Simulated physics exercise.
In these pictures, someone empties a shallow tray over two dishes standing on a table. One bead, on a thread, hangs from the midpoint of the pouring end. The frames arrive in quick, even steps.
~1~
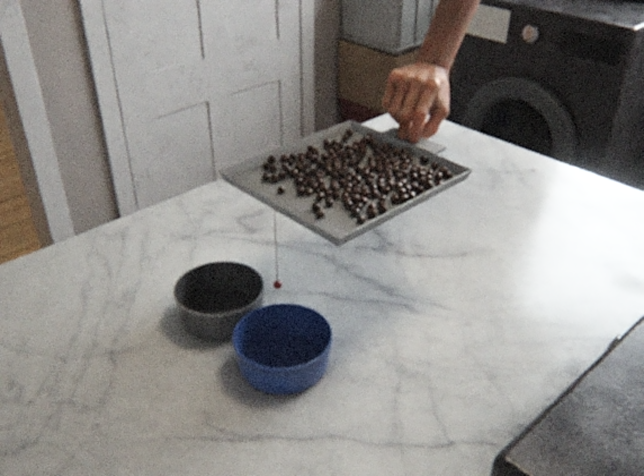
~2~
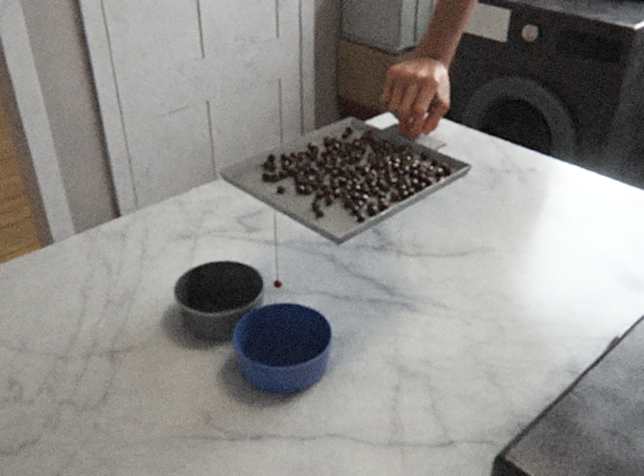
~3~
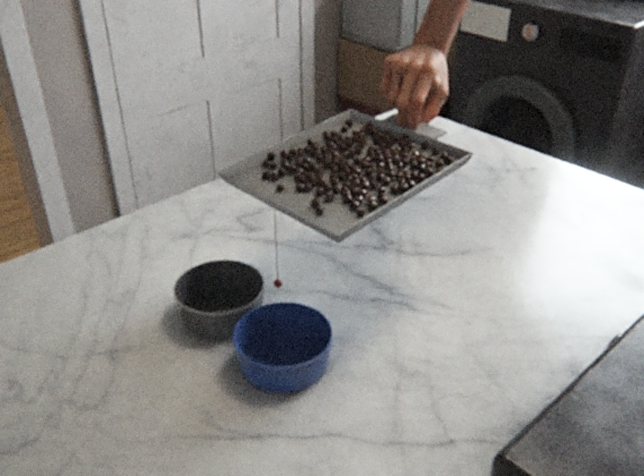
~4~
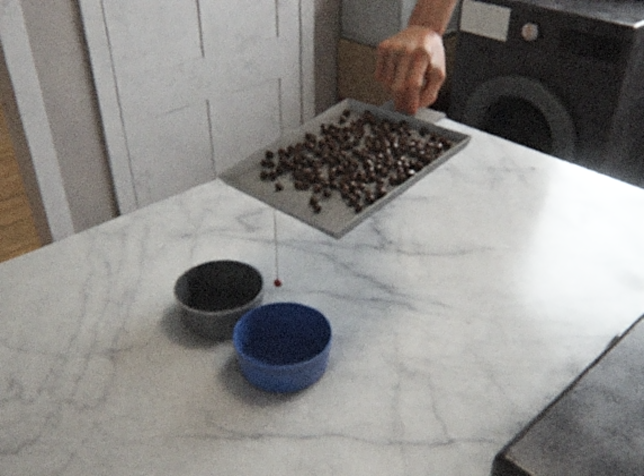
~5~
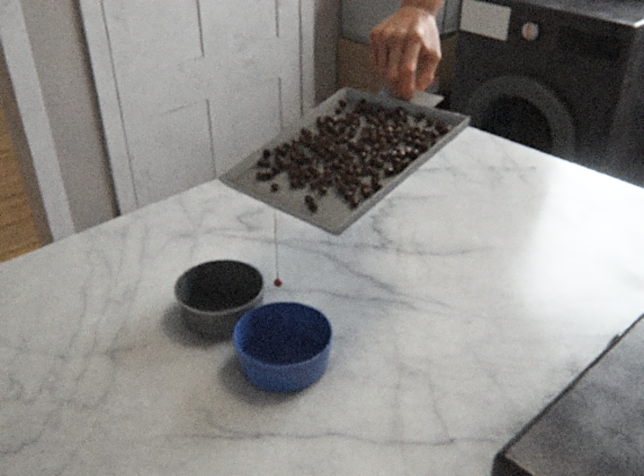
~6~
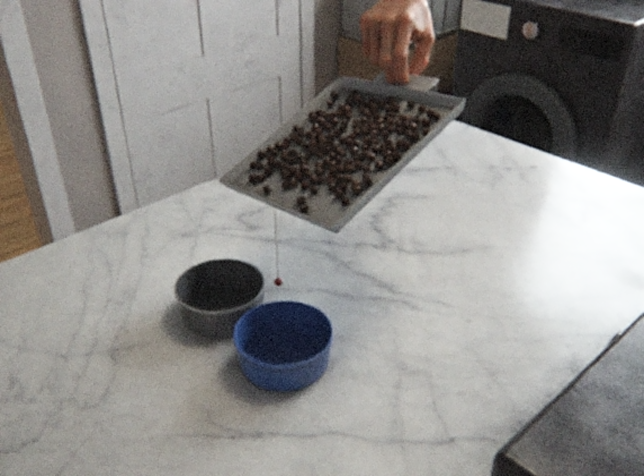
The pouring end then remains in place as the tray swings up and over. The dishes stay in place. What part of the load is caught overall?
Mostly caught.
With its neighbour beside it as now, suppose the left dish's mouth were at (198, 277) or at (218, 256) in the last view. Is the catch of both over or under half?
Place 1: Higher than half; place 2: Higher than half.
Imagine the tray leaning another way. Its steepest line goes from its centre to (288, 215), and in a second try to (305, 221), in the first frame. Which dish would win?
Well, at the first place the right-side one, and at the second the right-side one.
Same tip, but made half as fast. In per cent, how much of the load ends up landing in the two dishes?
Around 80 in every hundred.
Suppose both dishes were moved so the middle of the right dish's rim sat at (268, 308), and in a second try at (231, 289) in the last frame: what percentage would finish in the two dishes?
90% for the first placement, 80% for the second.
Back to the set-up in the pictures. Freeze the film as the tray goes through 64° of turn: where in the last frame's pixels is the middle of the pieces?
In the last view, the load is centred close to (230, 215).
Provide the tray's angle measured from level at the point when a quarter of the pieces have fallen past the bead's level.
Around 65° at that moment.
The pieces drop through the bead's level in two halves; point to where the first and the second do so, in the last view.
For the early half I get (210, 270), and for the late half (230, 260).
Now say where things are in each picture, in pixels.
The first frame shows corners of the pouring end (224, 171) and (338, 235), level; middle of the load (358, 170), chocolate balls; left dish (183, 318); right dish (245, 370); bead on its thread (278, 285).
The second frame shows corners of the pouring end (224, 171) and (338, 234), level; middle of the load (358, 167).
The third frame shows corners of the pouring end (223, 172) and (338, 232), tipped barely, lowest at the left corner; middle of the load (357, 161).
The fourth frame shows corners of the pouring end (223, 174) and (336, 229), tipped a little, lowest at the left corner; middle of the load (355, 153).
The fifth frame shows corners of the pouring end (223, 177) and (334, 226), tipped clearly, lowest at the left corner; middle of the load (351, 145), just a few on the move.
The sixth frame shows corners of the pouring end (223, 179) and (332, 223), tipped clearly, lowest at the left corner; middle of the load (342, 140), every one on the move; left dish (184, 315); right dish (246, 367).
Just after the last frame, tray tipped steeply; roughly half on the tray; just a few in the right dish; roughly a quarter in the left dish; about a tenth outside both; roughly a third in the air.
A moment on, tray tipped past a quarter turn; just a few on the tray; just a few in the right dish; roughly two thirds in the left dish; roughly a quarter outside both; about a tenth in the air.
Further on, tray tipped past a quarter turn; just a few in the right dish; roughly two thirds in the left dish; roughly a third outside both.
When it is over, tray tipped past a quarter turn; just a few in the right dish; roughly two thirds in the left dish; roughly a third outside both.
